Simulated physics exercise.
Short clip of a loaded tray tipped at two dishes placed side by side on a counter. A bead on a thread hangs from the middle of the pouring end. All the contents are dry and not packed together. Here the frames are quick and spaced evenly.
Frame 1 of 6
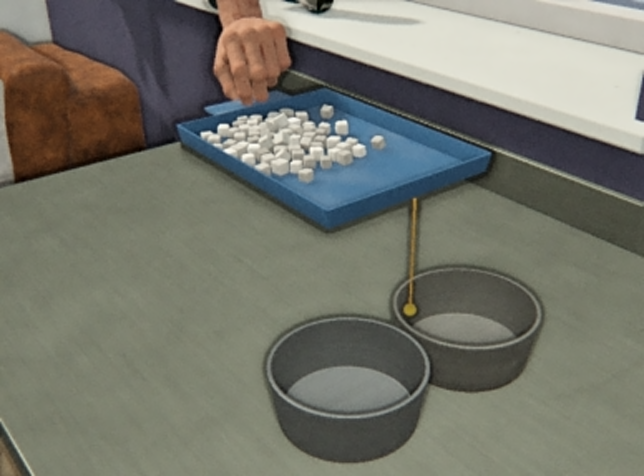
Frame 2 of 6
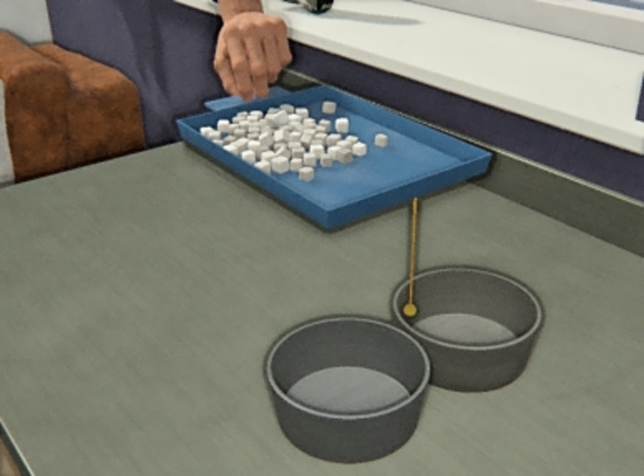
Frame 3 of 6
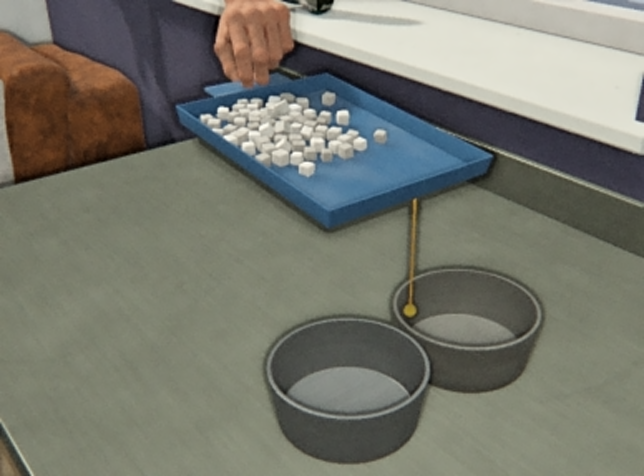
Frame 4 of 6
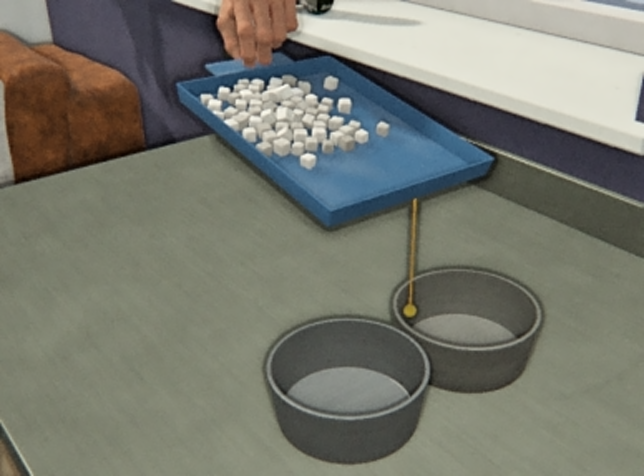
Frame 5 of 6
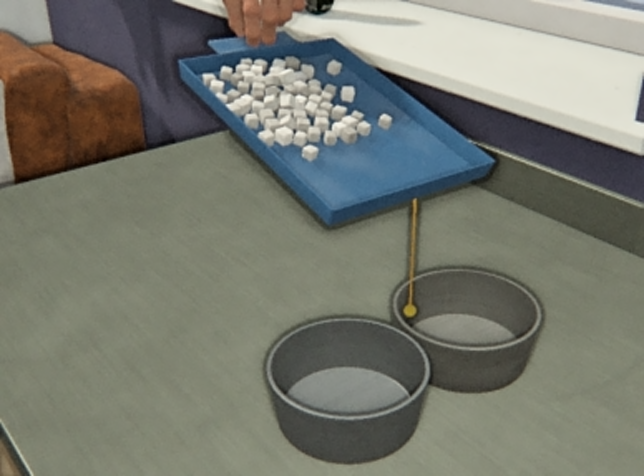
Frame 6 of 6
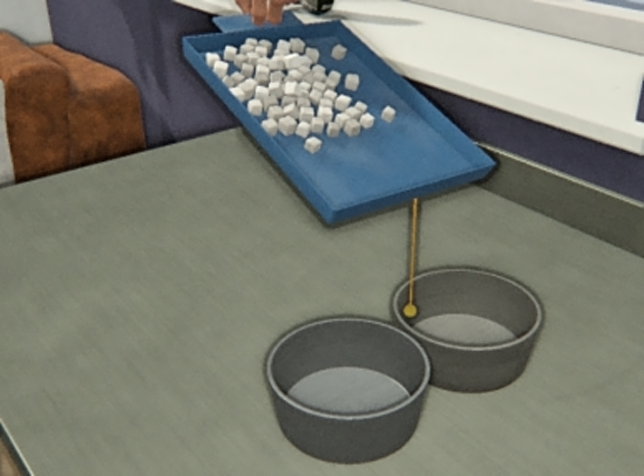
A hand at the upper left raises the far end of a blue tray, slowly at first and then more steeply, above a grey-green counter seen from slightly above. White cubes sit clustered toward the tray's raised end, with two dark grey round dishes below and a golden bead hanging on a thread. The cubes rise with the tray, while the dishes, bead and camera stay still.
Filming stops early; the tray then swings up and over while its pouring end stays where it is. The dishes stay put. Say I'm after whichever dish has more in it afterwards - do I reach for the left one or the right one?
Reach for the right one.
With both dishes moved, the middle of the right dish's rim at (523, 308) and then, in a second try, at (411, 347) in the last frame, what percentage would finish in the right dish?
It would be near 50 per cent first and near 50 per cent second.
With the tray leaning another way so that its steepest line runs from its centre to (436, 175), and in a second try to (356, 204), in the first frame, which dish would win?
Try 1: The right-side dish; try 2: The left-side dish.
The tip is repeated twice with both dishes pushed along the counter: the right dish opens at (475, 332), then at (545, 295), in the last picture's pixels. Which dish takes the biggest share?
On the first go the right-side one comes out on top, and on the second go the left-side one.
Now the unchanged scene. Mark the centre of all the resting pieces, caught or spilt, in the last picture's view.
I'd say the middle ends up at about (481, 367).
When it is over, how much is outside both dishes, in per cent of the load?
I'd put it at about 40 percent.
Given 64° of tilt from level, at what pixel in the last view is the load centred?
I'd mark the middle close to (426, 163).
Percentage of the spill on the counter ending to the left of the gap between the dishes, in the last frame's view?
Roughly 0 in a hundred.
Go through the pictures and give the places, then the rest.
Corners of the pouring end near (328, 208) and (486, 153), level; middle of the load near (280, 141), sugar cubes; left dish near (400, 426); right dish near (519, 358); bead on its thread near (410, 310), in the first frame.
Corners of the pouring end near (329, 208) and (487, 154), level; middle of the load near (280, 138), in the second frame.
Corners of the pouring end near (330, 208) and (488, 155), tipped barely, lowest at the right corner; middle of the load near (280, 128), in the third frame.
Corners of the pouring end near (331, 208) and (489, 158), tipped a little, lowest at the right corner; middle of the load near (281, 114), in the fourth frame.
Corners of the pouring end near (333, 207) and (490, 160), tipped clearly, lowest at the right corner; middle of the load near (284, 99), in the fifth frame.
Corners of the pouring end near (335, 207) and (491, 162), tipped clearly, lowest at the right corner; middle of the load near (288, 85); left dish near (400, 426); right dish near (519, 359), in the sixth frame.
Shortly afterwards, tray tipped steeply; all but a few on the tray; a little in the air.
Next, tray tipped past a quarter turn; near half on the tray; a little in the left dish; a little in the right dish; near a quarter outside both; a little in the air.
Some moments later, tray tipped past a quarter turn; a little in the left dish; near half in the right dish; near a third outside both.
In the end, tray tipped past a quarter turn; a little in the left dish; near half in the right dish; near a third outside both.
